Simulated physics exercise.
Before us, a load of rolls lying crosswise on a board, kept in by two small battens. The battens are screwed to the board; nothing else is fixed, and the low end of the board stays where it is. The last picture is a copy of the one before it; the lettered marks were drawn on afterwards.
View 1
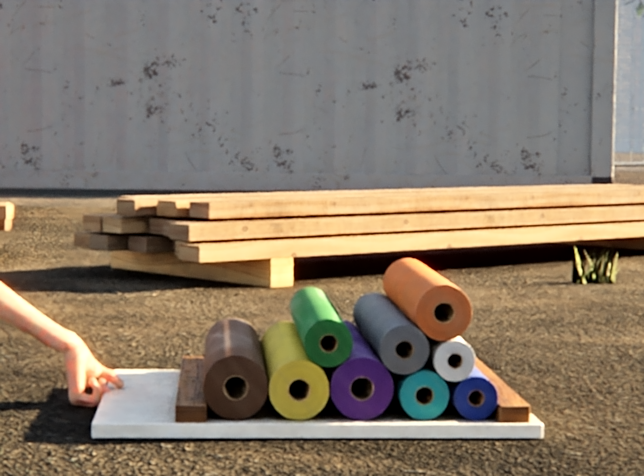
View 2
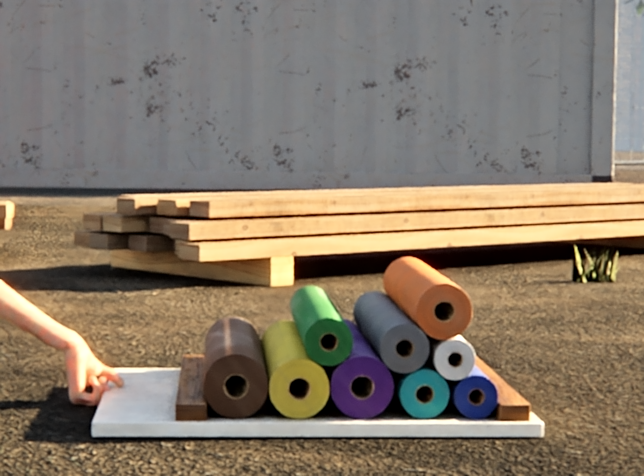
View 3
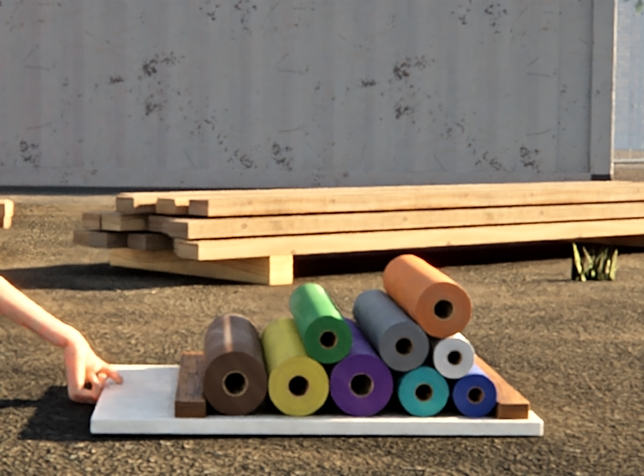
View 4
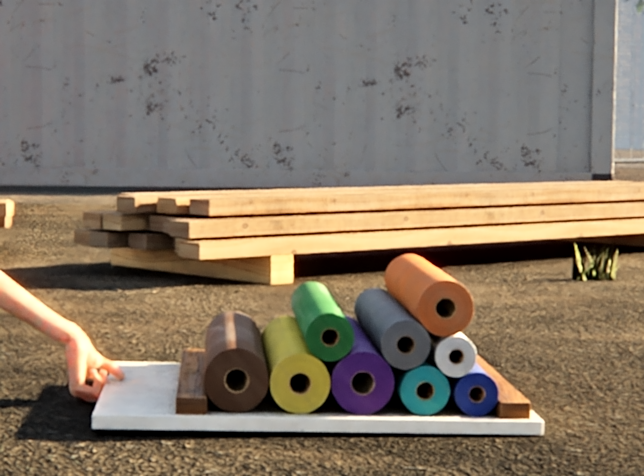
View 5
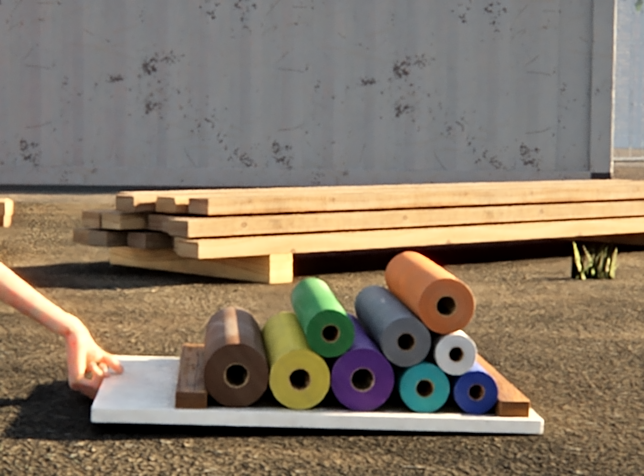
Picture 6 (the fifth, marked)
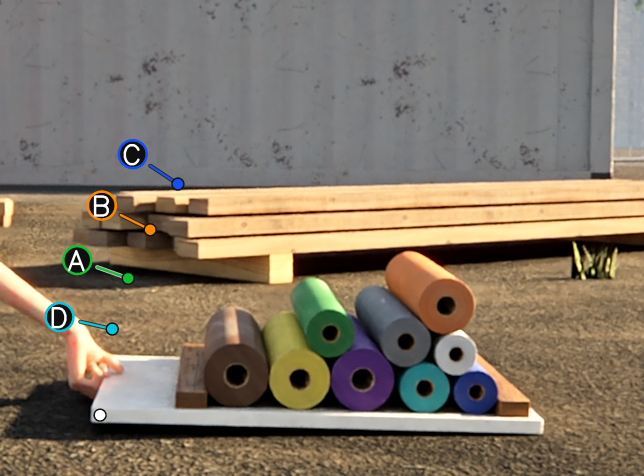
The clip opens on colourful rolls stacked on a white board between two wooden battens, with a hand gripping the board's left end and lumber lying behind. The hand then slowly raises that end a little, tilting the board slightly, while the rolls stay stacked together.
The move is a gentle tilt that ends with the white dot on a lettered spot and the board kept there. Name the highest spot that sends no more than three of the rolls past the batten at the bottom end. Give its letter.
C is the limit.
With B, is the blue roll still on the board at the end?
Yes, with B.
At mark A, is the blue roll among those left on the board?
Yes.
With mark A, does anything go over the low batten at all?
Yes, at A.
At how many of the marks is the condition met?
Four of the four.
On the marked copy, A at (128, 279); B at (150, 230); C at (178, 184); D at (112, 329); the white dot at (100, 416).
With C. Early on, board at 19°.
Further on, board at 33°.
At the end, board at 33°, three over the low batten (grey, white, orange).
As for the rest, A one over the low batten (orange); B three over the low batten (grey, white, orange); D one over the low batten (orange).
